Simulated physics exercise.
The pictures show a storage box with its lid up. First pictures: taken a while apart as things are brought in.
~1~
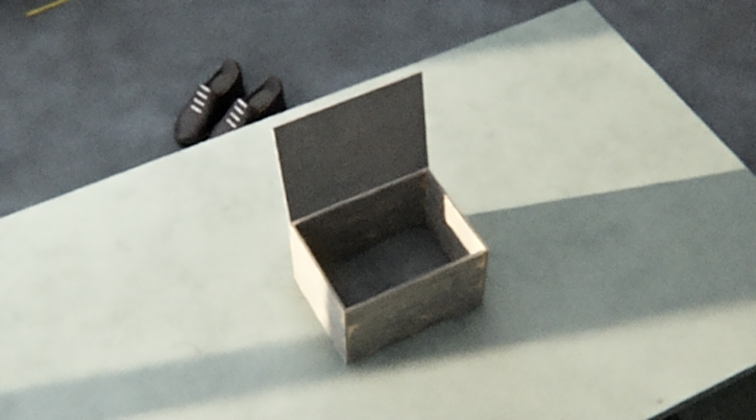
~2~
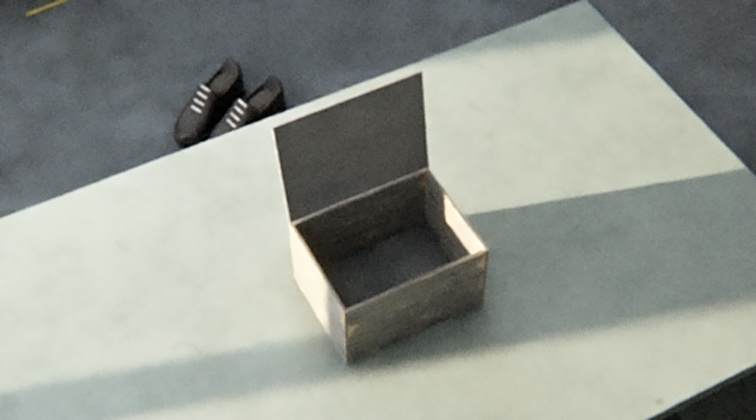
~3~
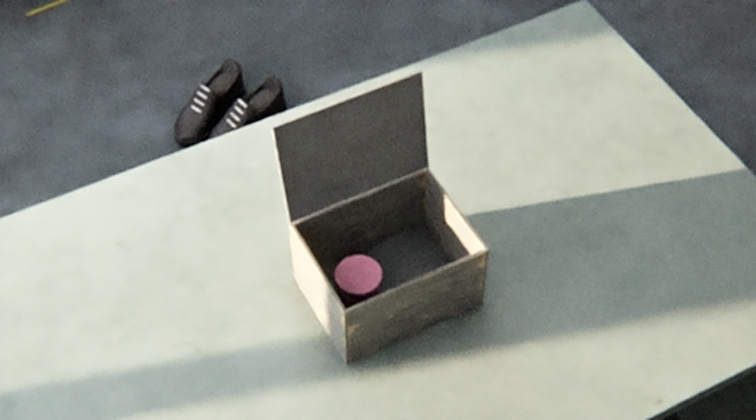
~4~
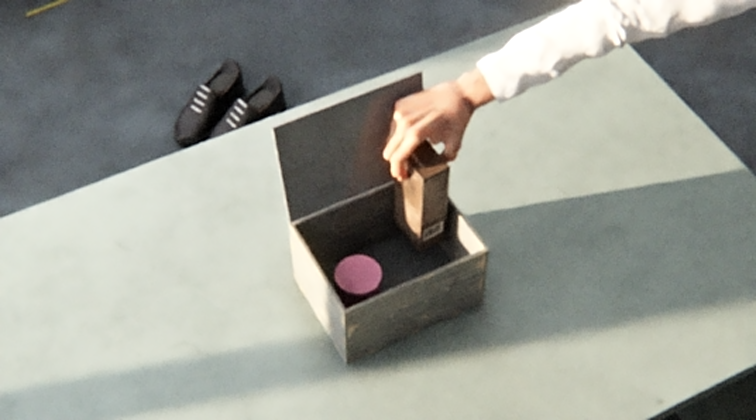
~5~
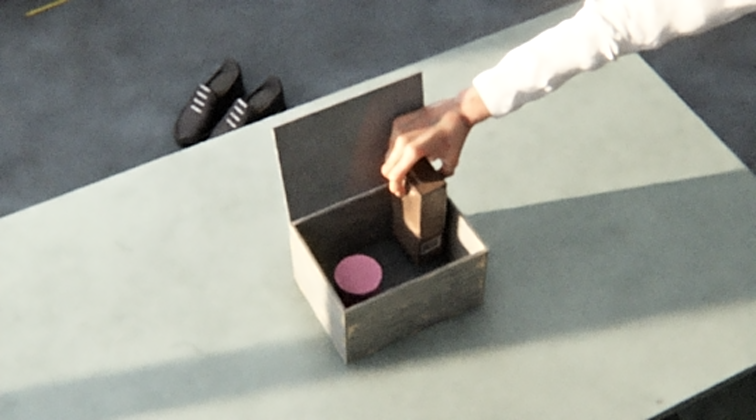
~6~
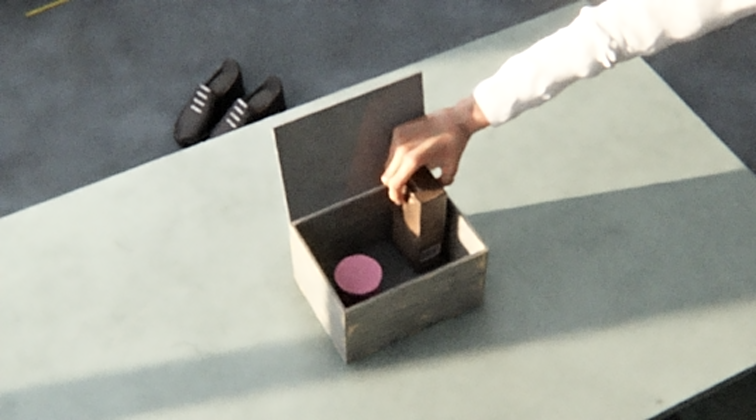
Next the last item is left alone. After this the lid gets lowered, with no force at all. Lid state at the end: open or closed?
Open.
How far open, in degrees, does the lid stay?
Some 55 degrees above the rim, more or less.
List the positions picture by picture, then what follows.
The last thing is not in view yet, in the first picture.
The last thing is not in view yet, in the second picture.
The last thing is not in view yet; pink tin (359, 293), in the third picture.
Still above its spot; brown carton (421, 194); pink tin (359, 293), in the fourth picture.
Still above its spot; brown carton (418, 209); pink tin (359, 293), in the fifth picture.
Put in, still held; brown carton (418, 217); pink tin (359, 293), in the sixth picture.
Then, 1.20 s past the last view, lid starting down.
Then, 2.50 s past the last view, lid 66° above the rim; brown carton rocked 4° from its first pose near (422, 219).
Finally, lid 57° above the rim; left askew, brown carton; pink tin still in place. Final places as the last picture's camera would see them, brown carton near (424, 221).
